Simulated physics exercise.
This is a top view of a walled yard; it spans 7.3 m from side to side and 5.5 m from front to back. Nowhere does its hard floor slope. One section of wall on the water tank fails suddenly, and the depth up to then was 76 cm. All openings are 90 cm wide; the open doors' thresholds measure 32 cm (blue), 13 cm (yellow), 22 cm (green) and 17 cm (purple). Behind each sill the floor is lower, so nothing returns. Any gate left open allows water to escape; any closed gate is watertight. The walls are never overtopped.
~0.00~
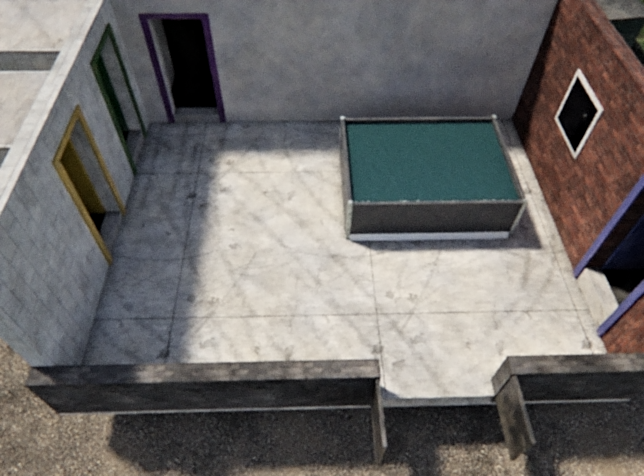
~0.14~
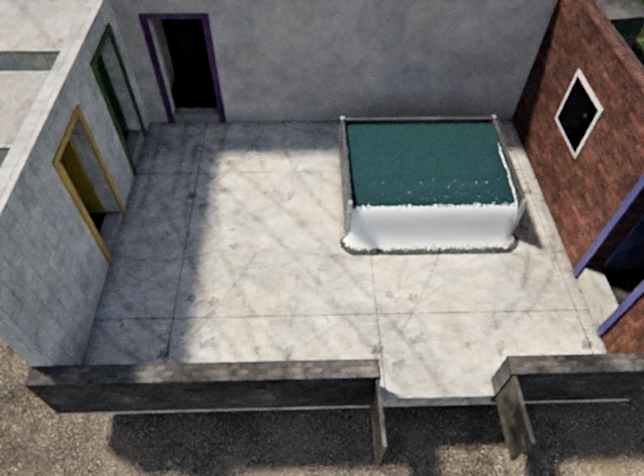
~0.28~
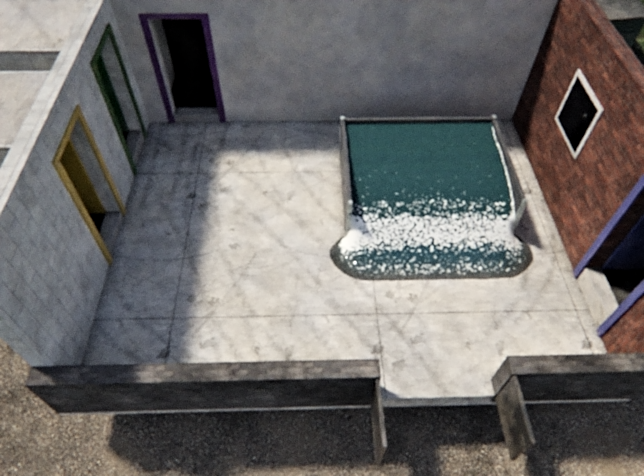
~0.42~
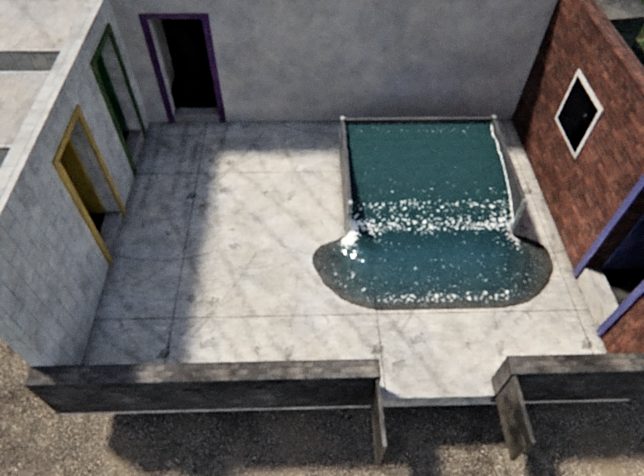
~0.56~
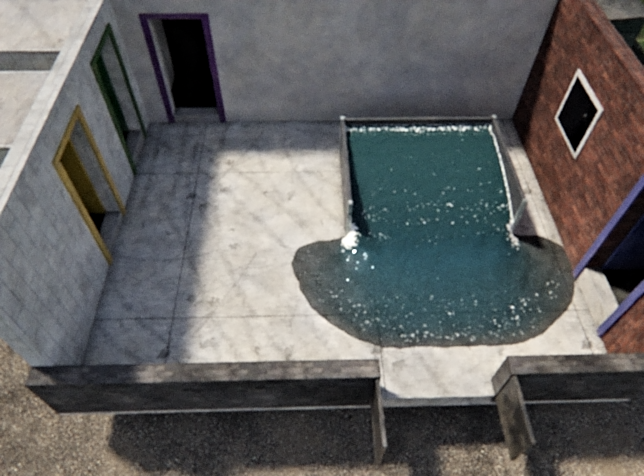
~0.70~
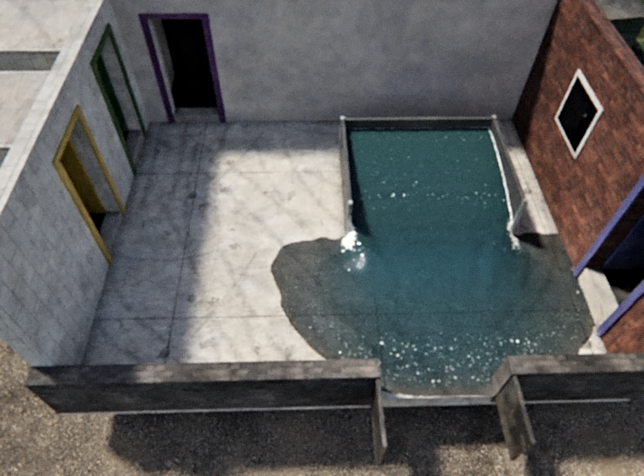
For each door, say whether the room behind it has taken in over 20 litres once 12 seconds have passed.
As I see it, the blue door undershoots the limit; the yellow door undershoots the limit; the green door undershoots the limit; the purple door undershoots the limit.
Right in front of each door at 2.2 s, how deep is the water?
Centimetres: Blue 31 / yellow 0 / green 0 / purple 0.
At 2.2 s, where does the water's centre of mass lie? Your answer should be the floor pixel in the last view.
Around (432, 273) in the last picture.
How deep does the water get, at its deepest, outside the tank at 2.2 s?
Peak depth: Approx. 44 cm.
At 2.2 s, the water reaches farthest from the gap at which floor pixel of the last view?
That's around (76, 388) in the last picture.
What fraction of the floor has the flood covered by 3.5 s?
Wet share: Near 50 percent.
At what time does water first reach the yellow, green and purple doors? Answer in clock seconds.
So yellow at 3.4 s, green at 4.0 s, and purple at 5.0 s.
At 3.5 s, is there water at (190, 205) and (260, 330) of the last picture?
In turn: Not reached, wet.
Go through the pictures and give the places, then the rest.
In the first frame, still water, 76 cm deep, in the water tank at (427, 161).
In the second frame, water pours out at (431, 223) and has run 1.4 m, to (344, 241); typically 10 cm deep outside, 76 cm at the water tank's back.
In the third frame, the front is at (338, 259), 1.6 m from the gap at (431, 226); 2.1 m2 of floor is under water; 76 cm left at the back of the water tank.
In the fourth frame, water pours out at (430, 227) and has run 1.9 m, to (323, 272); typically 12 cm deep outside, 72 cm at the water tank's back.
In the fifth frame, water pours out at (430, 227) and has run 2.3 m, to (566, 293); typically 10 cm deep outside, 64 cm at the water tank's back.
In the sixth frame, the front is at a hidden place, 2.8 m from the gap at (430, 228); 9.8 m2 of floor is under water; 65 cm left at the back of the water tank.
After 1.4 s water covers 35 % of the floor and is deepest (49 cm) near (607, 375); blue door 17 cm at the sill, 0 L in, yellow door not reached, green door not reached, purple door not reached.
After 2.2 s water covers 40 % of the floor and is deepest (44 cm) near (516, 378); blue door 31 cm at the sill, 1 L in, yellow door not reached, green door not reached, purple door not reached.
After 3.5 s water covers 50 % of the floor and is deepest (24 cm) near (372, 381); blue door 18 cm at the sill, 2 L in, yellow door 5 cm at the sill, 0 L in, green door not reached, purple door not reached.
After 7.0 s water covers 90 % of the floor and is deepest (13 cm) near (90, 388); blue door 6 cm at the sill, 2 L in, yellow door 8 cm at the sill, 0 L in, green door 4 cm at the sill, 0 L in, purple door 9 cm at the sill, 0 L in.
After 12.0 s water covers 100 % of the floor and is deepest (10 cm) near (122, 222); blue door 3 cm at the sill, 2 L in, yellow door 6 cm at the sill, 0 L in, green door 8 cm at the sill, 0 L in, purple door 8 cm at the sill, 0 L in.
